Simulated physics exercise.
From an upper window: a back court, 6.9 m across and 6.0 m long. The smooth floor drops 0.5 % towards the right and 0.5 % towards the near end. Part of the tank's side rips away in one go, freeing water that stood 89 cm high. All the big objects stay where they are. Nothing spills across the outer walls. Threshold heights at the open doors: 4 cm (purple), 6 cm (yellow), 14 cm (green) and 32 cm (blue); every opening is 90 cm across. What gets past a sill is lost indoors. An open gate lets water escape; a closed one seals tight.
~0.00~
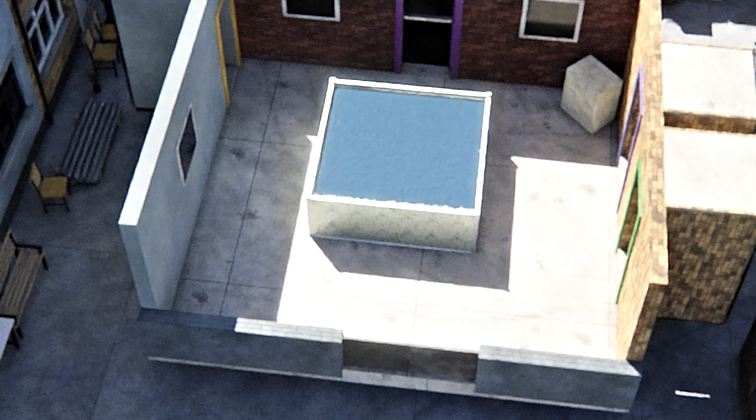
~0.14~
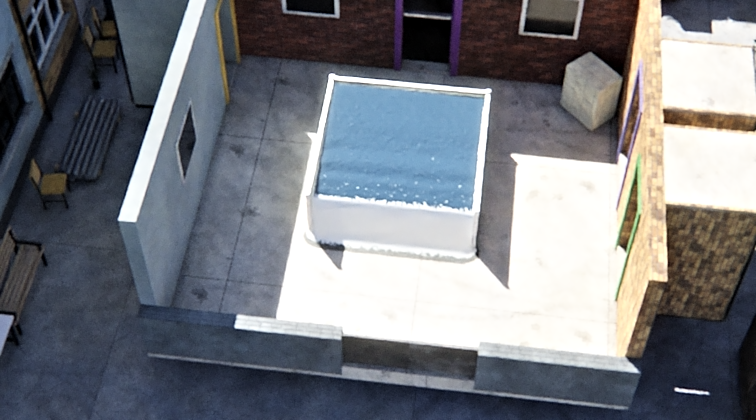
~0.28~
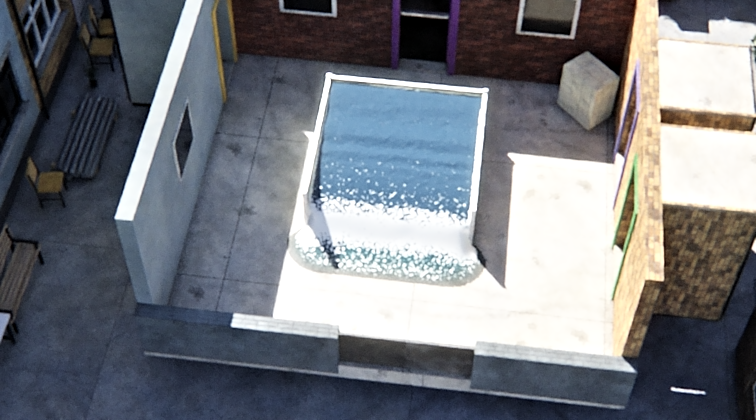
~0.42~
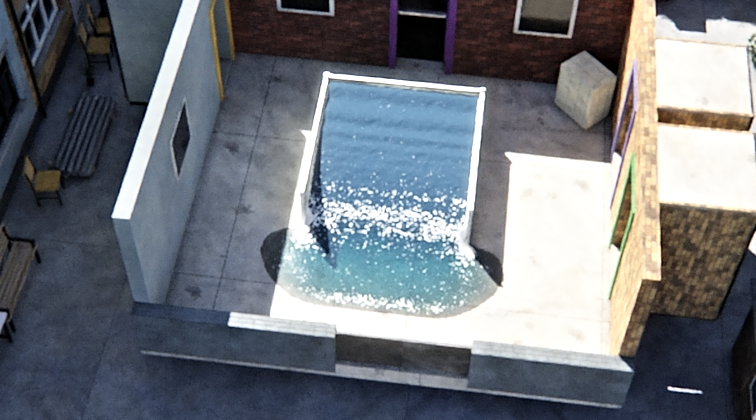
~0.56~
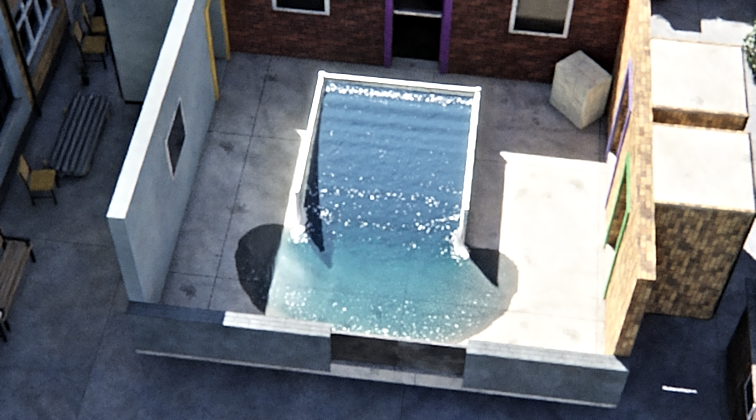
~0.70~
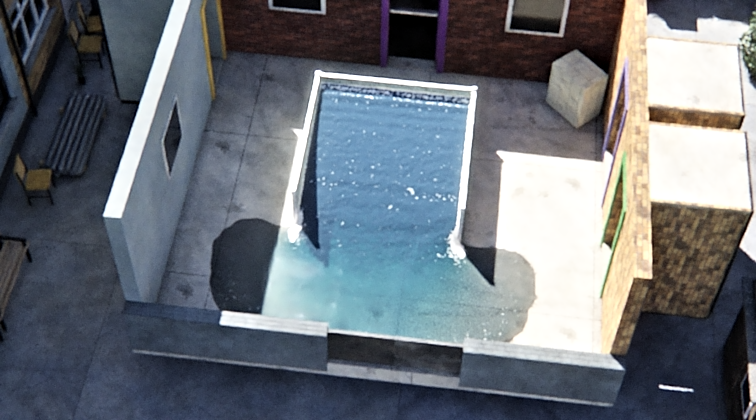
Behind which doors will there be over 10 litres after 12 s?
Within that time: At the purple door it passes the limit; at the yellow door it exceeds the limit; at the green door it passes the limit; at the blue door it does not reach the limit.
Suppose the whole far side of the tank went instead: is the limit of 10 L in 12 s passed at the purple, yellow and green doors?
Against that limit: Purple over, yellow past it, green under.
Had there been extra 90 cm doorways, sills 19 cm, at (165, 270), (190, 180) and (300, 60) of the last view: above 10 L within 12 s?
In that order: Above, not over, past it.
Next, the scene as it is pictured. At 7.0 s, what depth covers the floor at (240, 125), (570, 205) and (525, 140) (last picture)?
Roughly 8, 9 and 22 cm, in turn.
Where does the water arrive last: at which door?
Last comes the purple one.
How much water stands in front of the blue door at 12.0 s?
Some 12.5 cm.
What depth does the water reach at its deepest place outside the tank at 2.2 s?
Up to some 64 cm.
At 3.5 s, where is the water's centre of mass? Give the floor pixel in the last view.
At about (382, 256).
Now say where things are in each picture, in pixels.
Still water, 89 cm deep, in the tank at (401, 147), in the first picture.
Water pours out at (391, 227) and has run 1.4 m, to (476, 251); typically 7 cm deep outside, 89 cm at the tank's back, in the second picture.
Water pours out at (388, 227) and has run 1.6 m, to (478, 269); typically 14 cm deep outside, 89 cm at the tank's back, in the third picture.
Water pours out at (385, 228) and has run 1.9 m, to (498, 277); typically 14 cm deep outside, 88 cm at the tank's back, in the fourth picture.
The front is at (502, 309), 2.3 m from the gap at (381, 227); 7.2 m2 of floor is under water; 81 cm left at the back of the tank, in the fifth picture.
The front is at a hidden place, 2.8 m from the gap at (377, 227); 9.4 m2 of floor is under water; 76 cm left at the back of the tank, in the sixth picture.
After 1.4 s water covers 35 % of the floor and is deepest (64 cm) near (361, 342); purple door not reached, yellow door not reached, green door not reached, blue door not reached.
After 2.2 s water covers 40 % of the floor and is deepest (64 cm) near (598, 380); purple door not reached, yellow door not reached, green door 9 cm at the sill, 0 L in, blue door not reached.
After 3.5 s water covers 85 % of the floor and is deepest (44 cm) near (586, 379); purple door not reached, yellow door 5 cm at the sill, 0 L in, green door 23 cm at the sill, 17 L in, blue door 9 cm at the sill, 0 L in.
After 7.0 s water covers 100 % of the floor and is deepest (31 cm) near (561, 88); purple door 23 cm at the sill, 179 L in, yellow door 19 cm at the sill, 119 L in, green door 13 cm at the sill, 66 L in, blue door 9 cm at the sill, 0 L in.
After 12.0 s water covers 100 % of the floor and is deepest (20 cm) near (454, 363); purple door 11 cm at the sill, 476 L in, yellow door 12 cm at the sill, 341 L in, green door 13 cm at the sill, 74 L in, blue door 13 cm at the sill, 0 L in.
